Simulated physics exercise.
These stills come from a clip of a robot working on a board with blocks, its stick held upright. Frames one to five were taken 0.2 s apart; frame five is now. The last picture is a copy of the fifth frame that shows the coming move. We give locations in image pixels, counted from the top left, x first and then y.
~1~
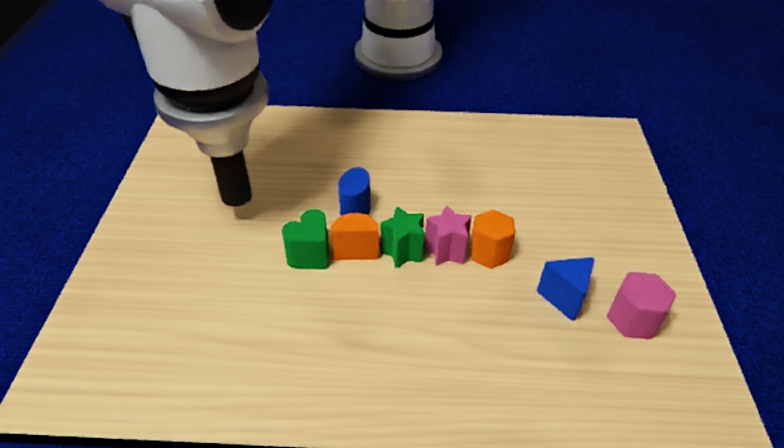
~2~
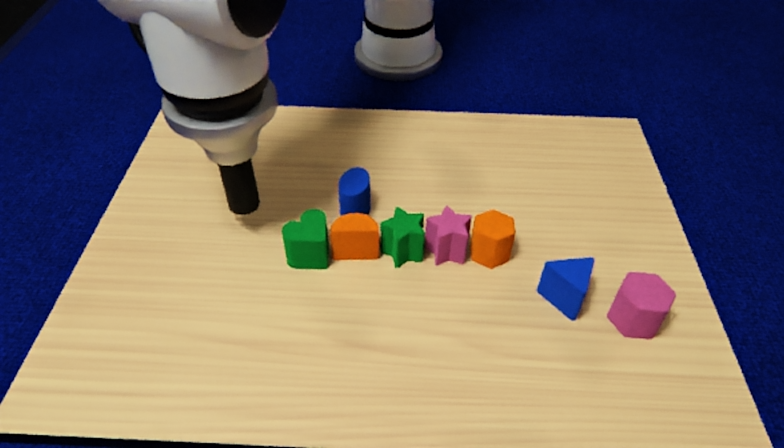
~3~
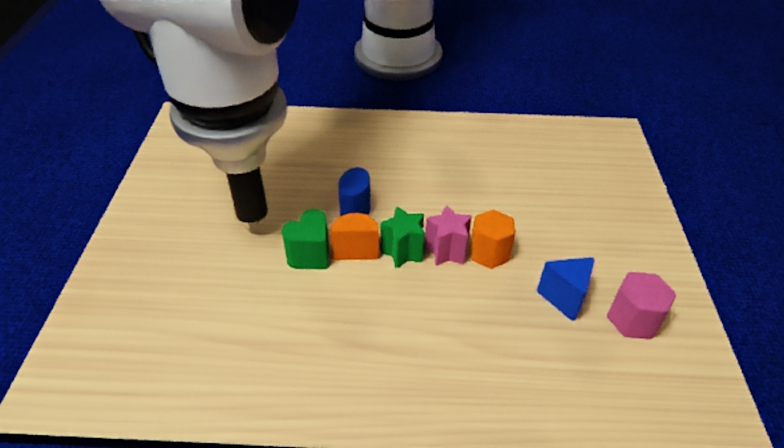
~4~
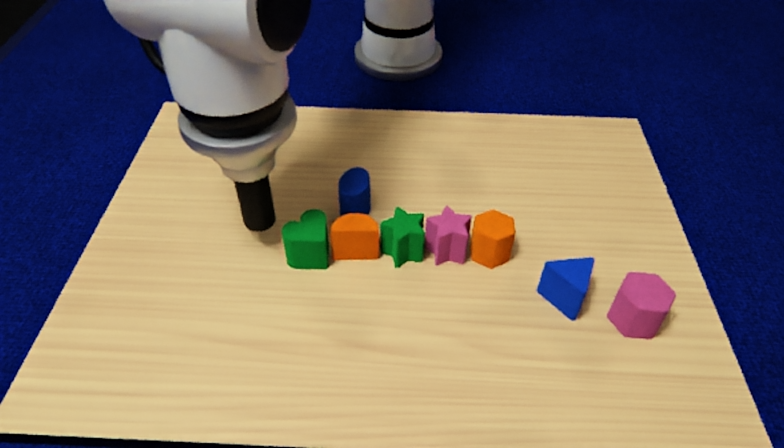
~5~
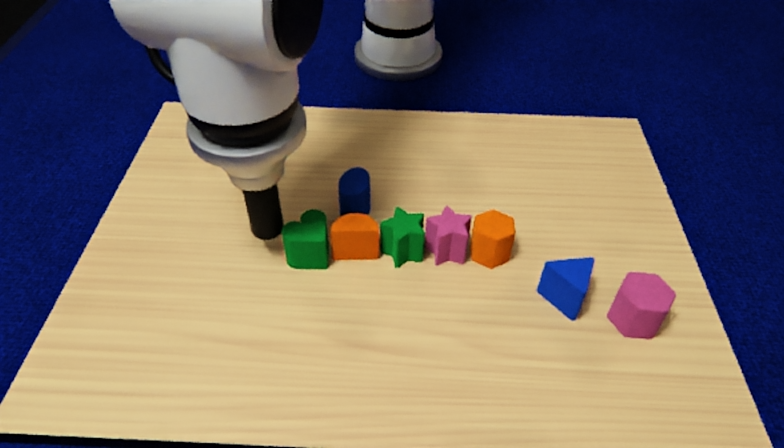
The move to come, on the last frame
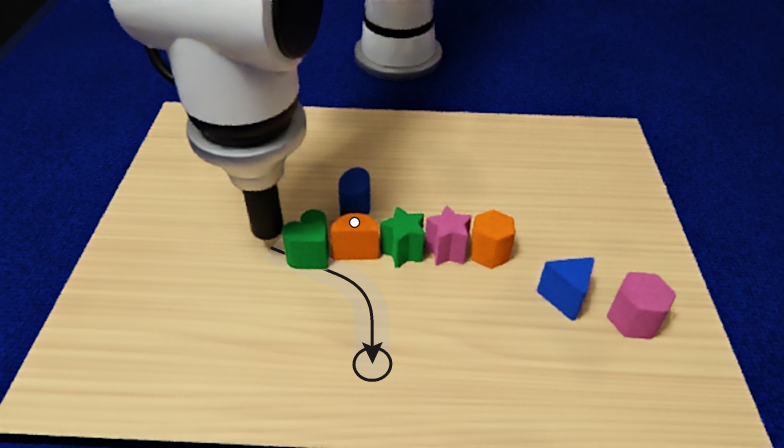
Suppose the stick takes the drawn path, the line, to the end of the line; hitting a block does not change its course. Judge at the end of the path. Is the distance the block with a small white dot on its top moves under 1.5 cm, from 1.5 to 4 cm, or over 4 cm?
Medium: 1.5 to 4 cm.
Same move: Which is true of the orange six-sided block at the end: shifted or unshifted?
It barely shifts, if at all.
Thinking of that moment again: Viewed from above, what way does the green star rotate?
Viewed from above: Clockwise.
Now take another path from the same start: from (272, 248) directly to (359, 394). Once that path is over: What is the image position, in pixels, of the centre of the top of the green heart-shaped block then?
The middle of its top is at (321, 242).
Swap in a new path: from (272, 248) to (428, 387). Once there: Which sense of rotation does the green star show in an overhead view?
My prediction: CW.
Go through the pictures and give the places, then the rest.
The first frame shows stick tip (237, 197); block tops, green heart-shaped block (307, 227); blue oval (354, 181); orange D-shaped block (355, 222); green star (405, 222); orange six-sided block (495, 224).
The second frame shows stick (244, 205); blocks unchanged.
The third frame shows stick (252, 213); blocks unchanged.
The fourth frame shows stick (260, 221); blocks unchanged.
The fifth frame shows stick (268, 229); green heart-shaped block (307, 227); blue oval (354, 181); orange D-shaped block (355, 222); green star (405, 222); orange six-sided block (495, 224).
Path on the board, from (272, 248) via (326, 270) and (369, 305), ending at (372, 364); the dot is on the orange D-shaped block.
On the path given first. One third of the way, stick (325, 251); green heart-shaped block (351, 254), turned 15° anticlockwise; orange D-shaped block (376, 227), turned 85° anticlockwise; green star (407, 215), turned 30° clockwise.
Two thirds of the way, stick (369, 286); green heart-shaped block (402, 285), turned 25° anticlockwise; orange D-shaped block (382, 230), turned 120° anticlockwise; green star (410, 215), turned 30° clockwise.
At the end, stick (372, 346); green heart-shaped block (407, 296), turned 60° anticlockwise; blue oval in place; orange D-shaped block (382, 230), turned 120° anticlockwise; green star (410, 215), turned 30° clockwise; orange six-sided block in place.
